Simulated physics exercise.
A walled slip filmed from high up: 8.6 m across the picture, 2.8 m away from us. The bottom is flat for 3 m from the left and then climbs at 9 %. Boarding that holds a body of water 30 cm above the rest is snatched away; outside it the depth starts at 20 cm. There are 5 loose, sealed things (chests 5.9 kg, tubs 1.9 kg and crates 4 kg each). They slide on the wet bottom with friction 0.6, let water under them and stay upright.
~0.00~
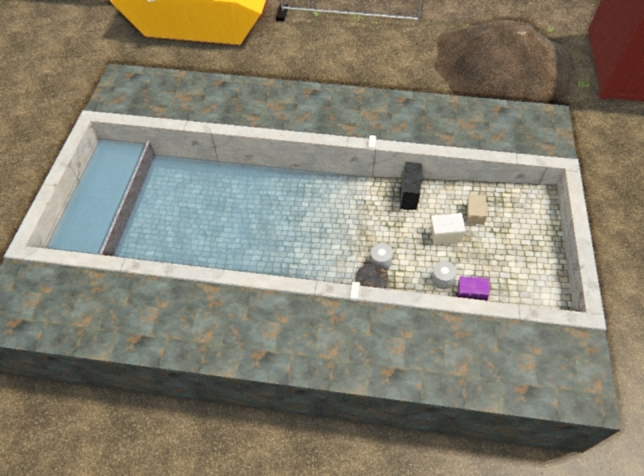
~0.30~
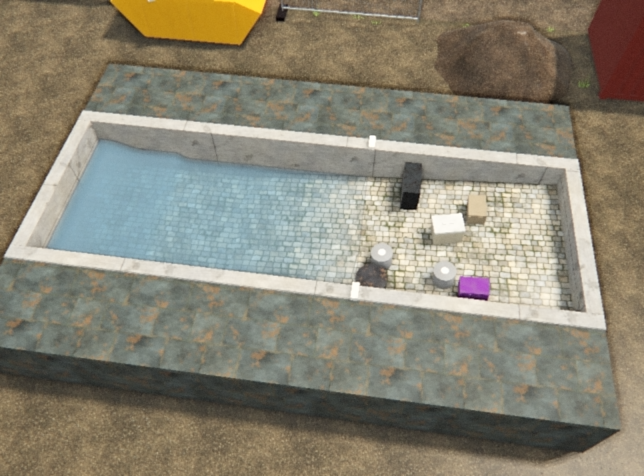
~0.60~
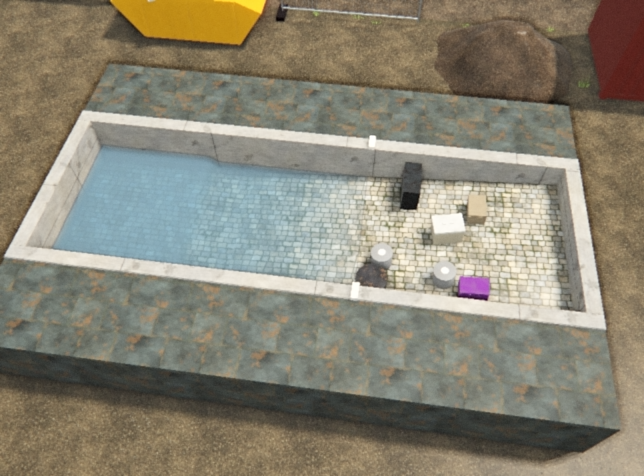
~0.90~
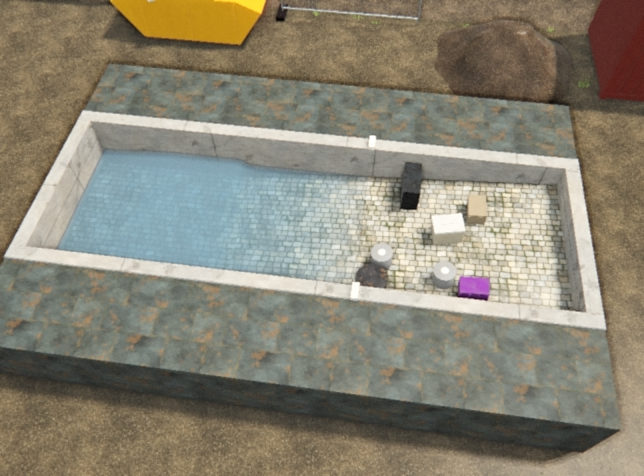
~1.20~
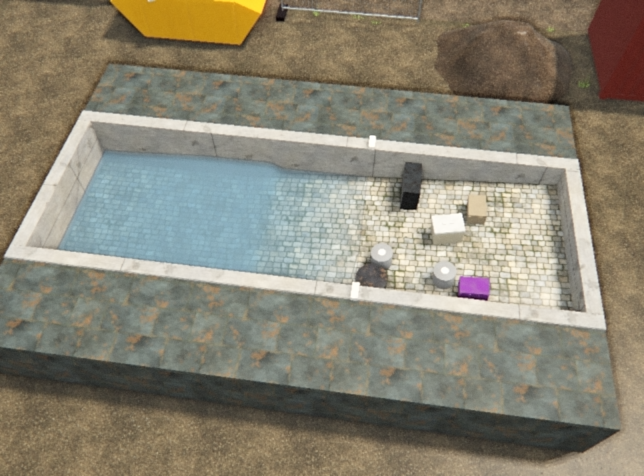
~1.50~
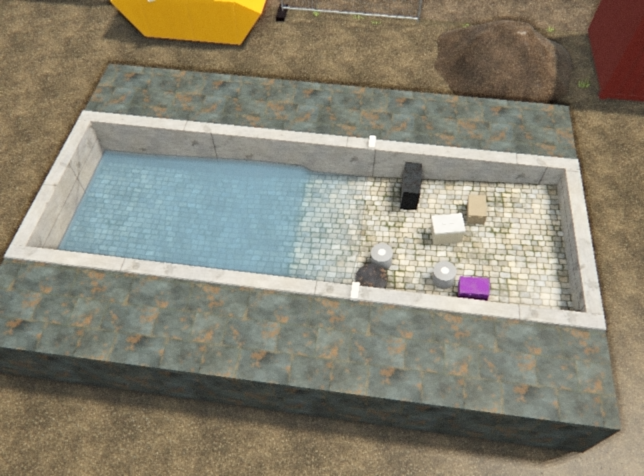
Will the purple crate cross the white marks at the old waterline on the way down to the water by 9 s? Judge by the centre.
Purple crate gets past.
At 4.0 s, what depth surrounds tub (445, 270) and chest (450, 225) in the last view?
Roughly 6 and 4 cm.
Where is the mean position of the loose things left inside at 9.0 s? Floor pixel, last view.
At about (411, 242).
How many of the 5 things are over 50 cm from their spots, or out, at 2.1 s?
0 of them.
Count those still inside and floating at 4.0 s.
3 of them.
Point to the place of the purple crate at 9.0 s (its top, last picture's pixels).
At about (277, 217).
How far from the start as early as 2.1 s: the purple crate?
About 0 cm.
After 2.1 s the purple crate is near (476, 285), 0.0 m from its start, aground; 0 of 5 are over the mark; 0 afloat.
After 4.0 s the purple crate is near (477, 286), 0.0 m from its start, afloat; 0 of 5 are over the mark; 3 afloat.
After 6.3 s the purple crate is near (414, 281), 1.0 m from its start, afloat; 0 of 5 are over the mark; 2 afloat.
After 9.0 s the purple crate is near (277, 217), 3.5 m from its start, afloat; 2 of 5 are over the mark; 2 afloat.
